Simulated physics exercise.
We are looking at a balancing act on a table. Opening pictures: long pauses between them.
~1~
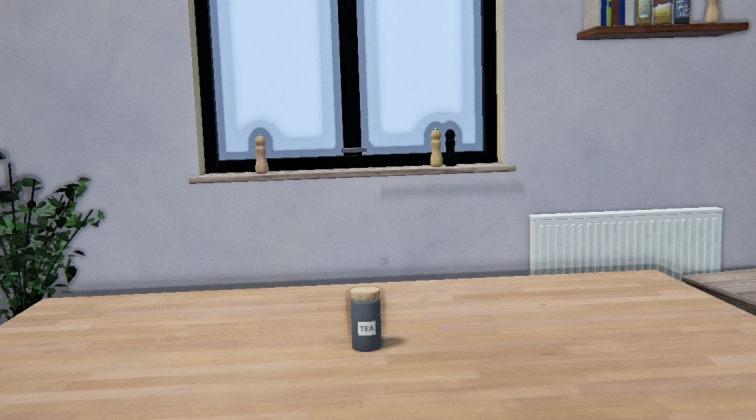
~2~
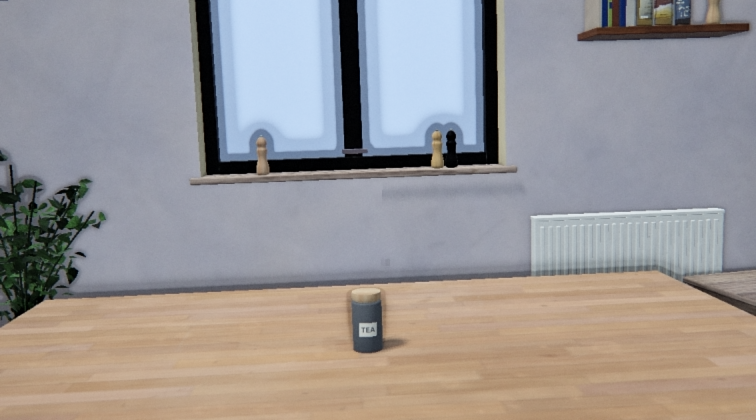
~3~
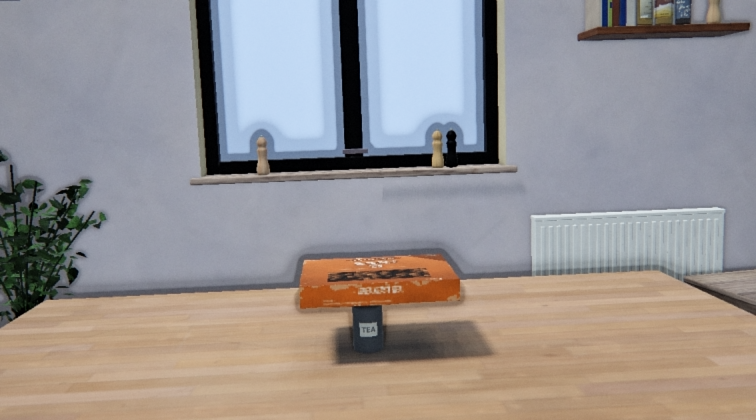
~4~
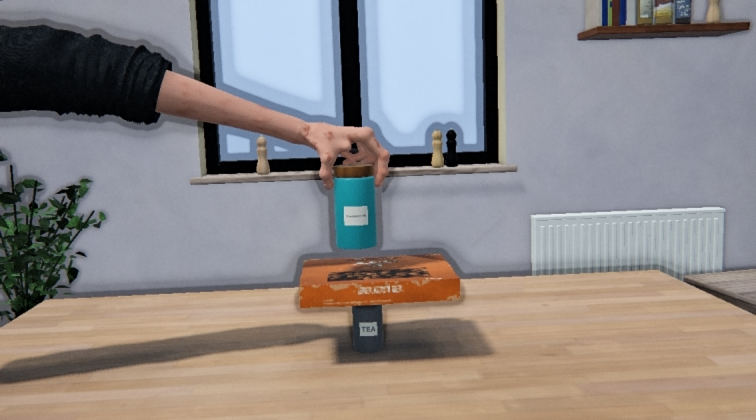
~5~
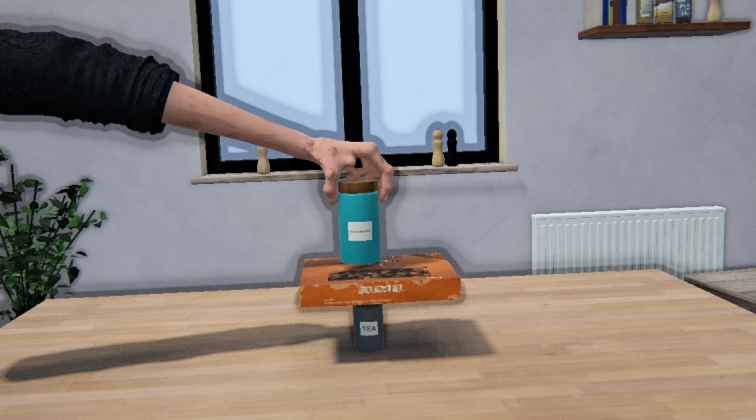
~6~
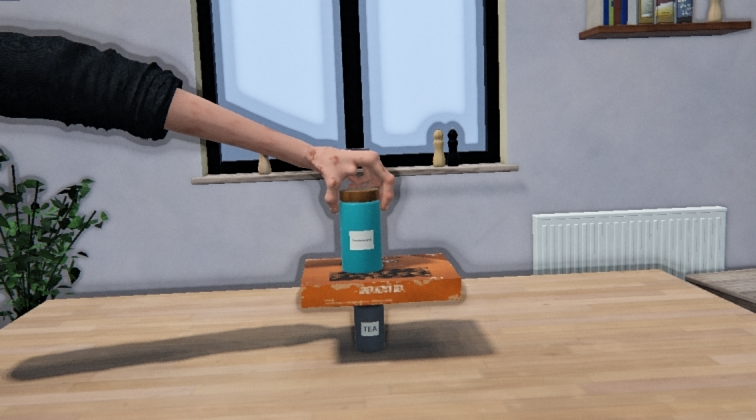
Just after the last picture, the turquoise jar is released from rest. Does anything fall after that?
My guess is the stack will stay standing.
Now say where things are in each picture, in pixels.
The last thing is not in view yet; grey shaker (366, 318), in the first picture.
The last thing is not in view yet; grey shaker (367, 320), in the second picture.
The last thing is not in view yet; grey shaker (368, 320), in the third picture.
On its way; turquoise jar (355, 206); grey shaker (368, 319), in the fourth picture.
On its way; turquoise jar (360, 221); grey shaker (368, 319), in the fifth picture.
Set down, still held; turquoise jar (361, 230); grey shaker (369, 319), in the sixth picture.
Then, 0.40 s on from there, no change.
Then, 1.00 s on from there, turquoise jar resting near (361, 230).
In the end, all 3 unmoved. At the end, from the last picture's camera, turquoise jar near (360, 231). The stack keeps its balance.
